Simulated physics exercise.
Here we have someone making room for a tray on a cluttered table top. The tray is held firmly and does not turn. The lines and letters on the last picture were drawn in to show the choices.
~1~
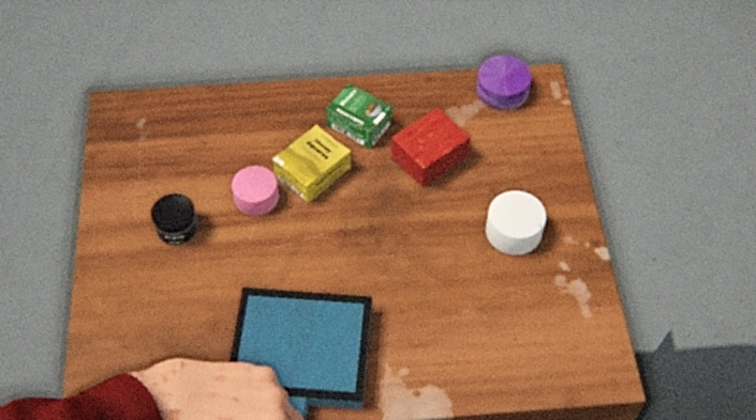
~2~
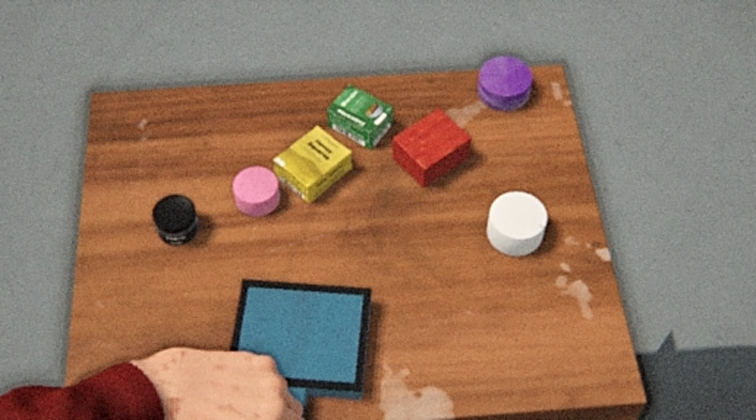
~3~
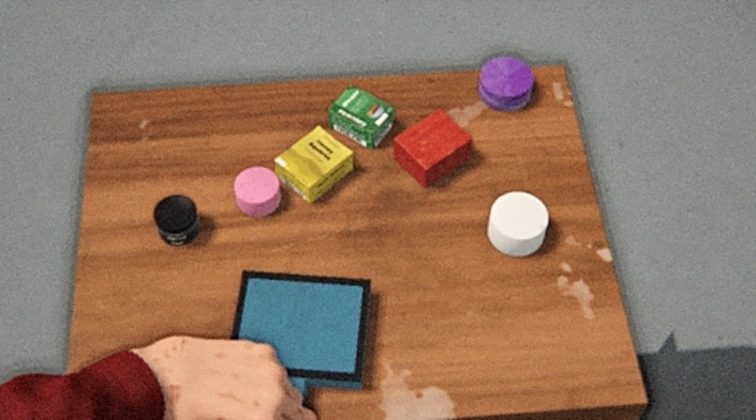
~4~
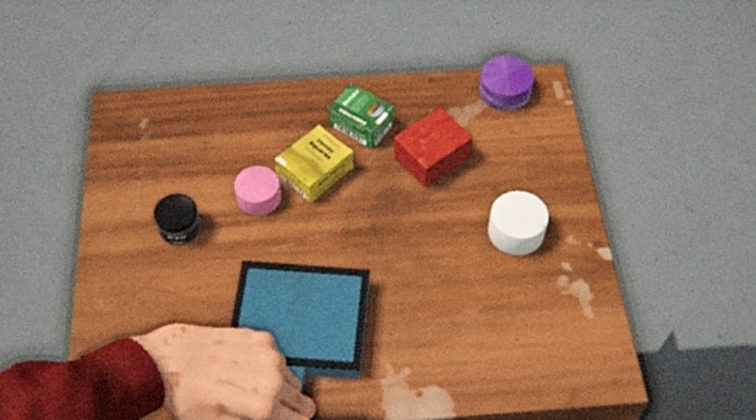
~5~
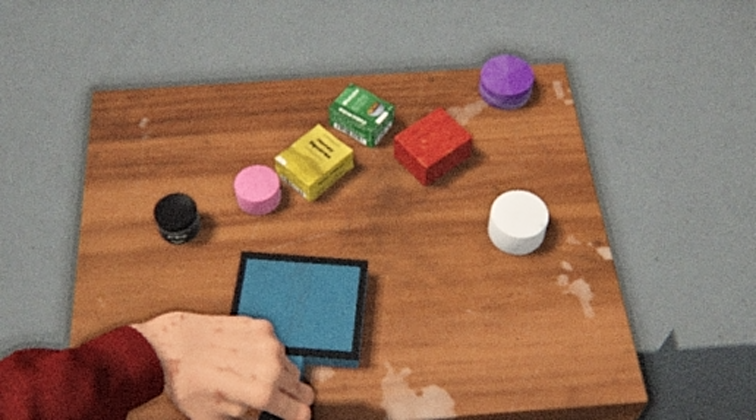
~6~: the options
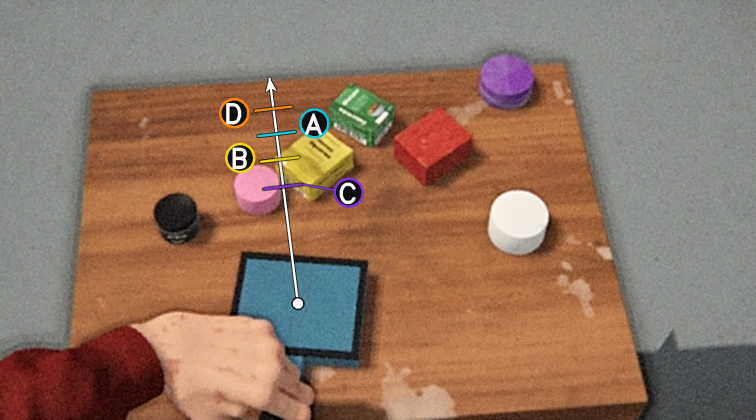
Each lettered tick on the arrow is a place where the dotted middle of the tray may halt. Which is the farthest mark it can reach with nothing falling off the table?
Mark A.
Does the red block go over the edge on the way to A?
No.
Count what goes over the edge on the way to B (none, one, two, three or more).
In all, none.
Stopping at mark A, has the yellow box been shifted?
Yes.
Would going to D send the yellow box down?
Yes.
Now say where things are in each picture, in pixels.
In the first picture, yellow box (312, 163); white tin (515, 223); green packet (359, 115).
In the second picture, tray (300, 334); red block (431, 148).
In the third picture, tray (300, 324); pink pot (258, 192).
In the fourth picture, tray (299, 314); yellow box (315, 163).
In the fifth picture, tray (298, 304); green packet (362, 115); red block (433, 147); purple tin (506, 82).
On the marked copy, A at (276, 134); B at (280, 159); C at (284, 186); D at (274, 109); the arrow from (298, 304) to (269, 78); the white dot at (298, 304).
Following A. Soon after the start, tray (290, 244); pink pot (258, 179); purple tin (506, 82).
Later, tray (283, 183); green packet (370, 106); yellow box (323, 116).
In the end, tray (277, 141); pink pot (264, 85); yellow box (324, 85); nothing has fallen.
As for the rest, B is safe but short; C is safe but short; D drops the pink pot and yellow box.
